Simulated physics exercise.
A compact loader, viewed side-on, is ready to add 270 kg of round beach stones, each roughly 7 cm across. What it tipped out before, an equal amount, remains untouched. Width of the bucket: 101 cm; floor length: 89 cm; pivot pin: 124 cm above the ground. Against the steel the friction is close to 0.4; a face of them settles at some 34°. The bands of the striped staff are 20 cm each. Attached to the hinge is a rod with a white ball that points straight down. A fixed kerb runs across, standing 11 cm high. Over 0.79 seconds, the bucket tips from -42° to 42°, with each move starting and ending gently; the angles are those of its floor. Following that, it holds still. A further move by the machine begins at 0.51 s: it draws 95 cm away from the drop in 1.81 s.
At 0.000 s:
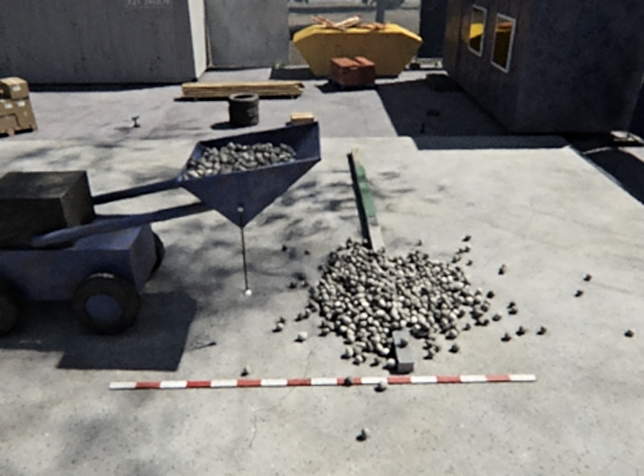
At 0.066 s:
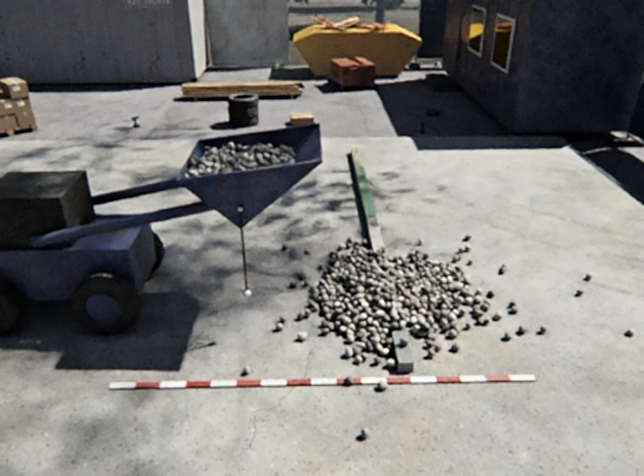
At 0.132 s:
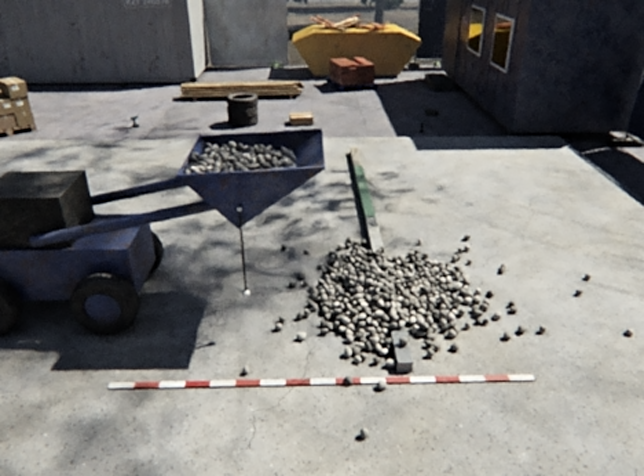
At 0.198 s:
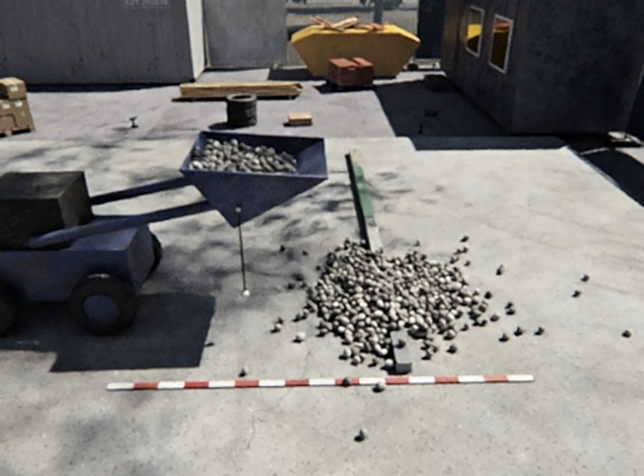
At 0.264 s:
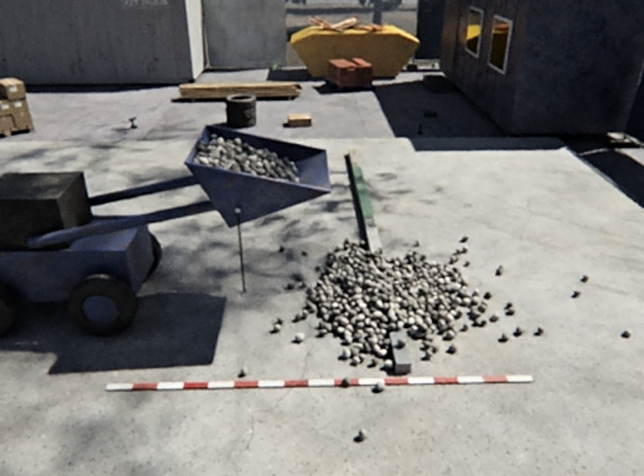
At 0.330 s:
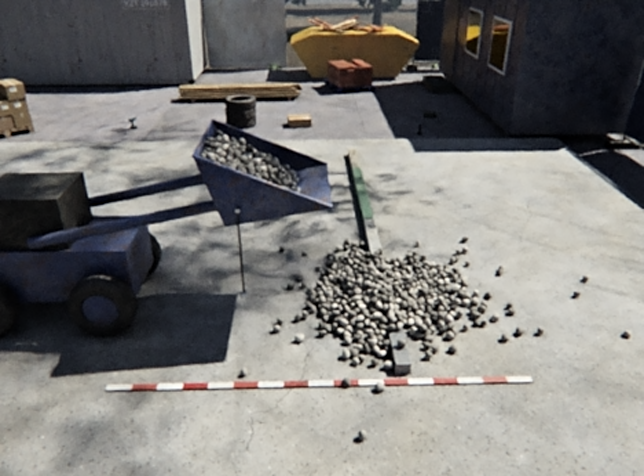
A dark blue loader stands at the left of a sunlit concrete yard, seen side-on from slightly above, its raised bucket full of grey stones. To the right, a heap of similar stones straddles a dark green kerb behind a red-and-white staff, with a yellow skip, bricks and dark cabins beyond. The bucket tilts steadily forward, its right lip lowering as the stones shift inside, while the heap stays still.
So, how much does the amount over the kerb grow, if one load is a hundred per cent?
It grows by around 2 per cent.
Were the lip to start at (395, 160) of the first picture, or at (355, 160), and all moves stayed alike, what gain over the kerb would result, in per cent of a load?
I'd say close to 45 per cent for one and close to 10 per cent for the other, in that order.
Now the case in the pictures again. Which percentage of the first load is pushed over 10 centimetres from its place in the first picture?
I'd say roughly 5 per cent of them.
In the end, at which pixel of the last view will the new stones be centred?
The middle ends up near (318, 293).
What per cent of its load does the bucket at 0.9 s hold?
Close to 65 per cent of the load.
After 0.6 s the floor is at 29°; in per cent of one load, 100 in the bucket, 66 on this side of the kerb, 34 over the kerb; the foremost stones are at (543, 298).
After 0.9 s the floor is at 42°; in per cent of one load, 63 in the bucket, 103 on this side of the kerb, 34 over the kerb; the foremost stones are at (543, 298).
After 2.8 s the floor is at 42°; in per cent of one load, 0 in the bucket, 164 on this side of the kerb, 36 over the kerb; the foremost stones are at (543, 298).
After 5.2 s the floor is at 42°; in per cent of one load, 0 in the bucket, 164 on this side of the kerb, 36 over the kerb; the foremost stones are at (543, 298). Net gain over the kerb, 2.
